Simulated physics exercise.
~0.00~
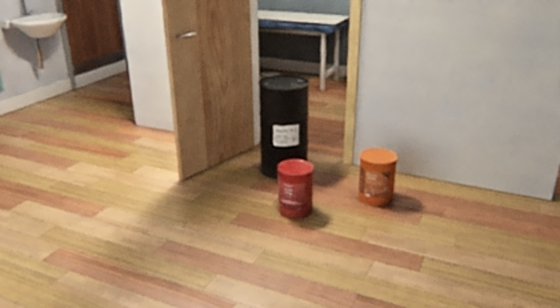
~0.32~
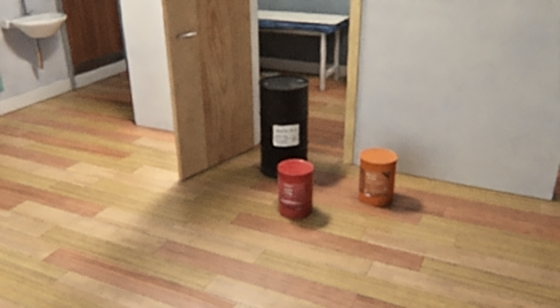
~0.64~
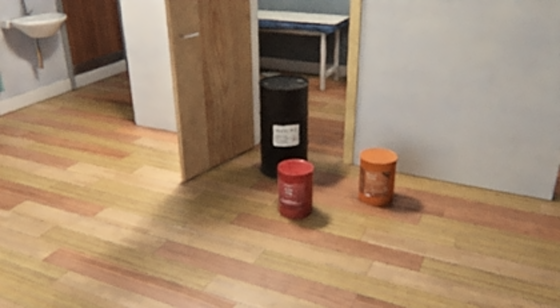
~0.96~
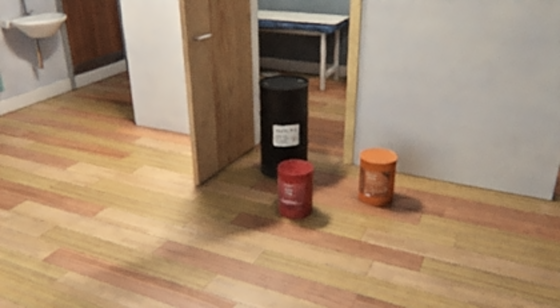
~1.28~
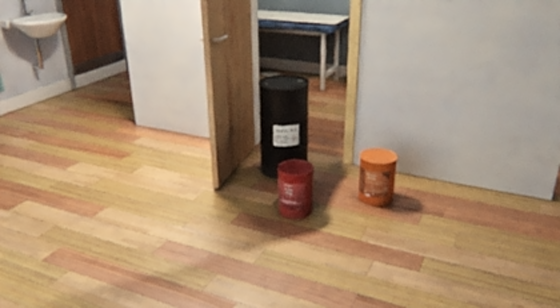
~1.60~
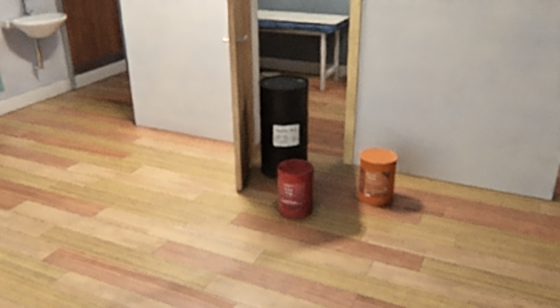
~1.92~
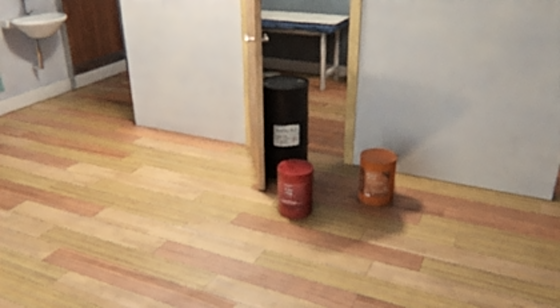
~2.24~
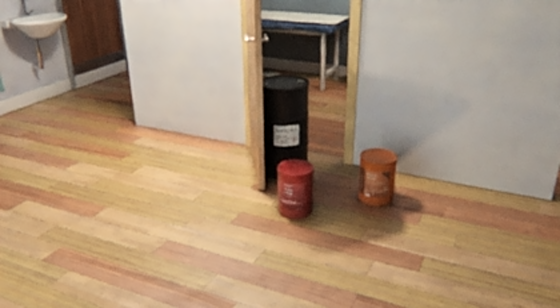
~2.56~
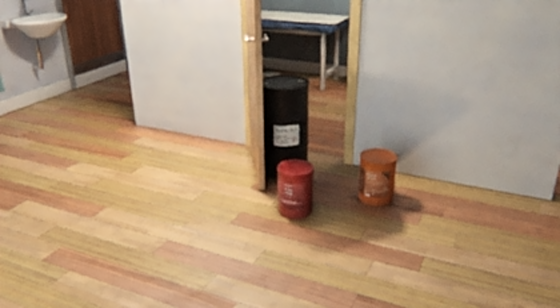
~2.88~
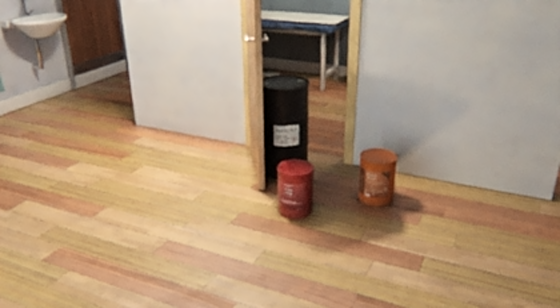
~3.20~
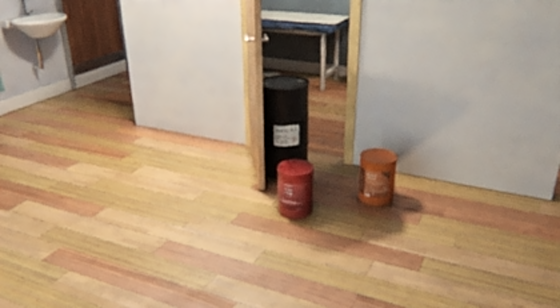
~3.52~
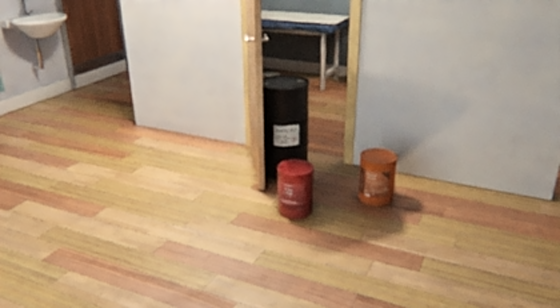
A wooden door swung partway toward its frame and then stopped, still ajar, right beside a tall black drum in the doorway, while the drum and the smaller red and orange pails in front of it all stayed where they were.
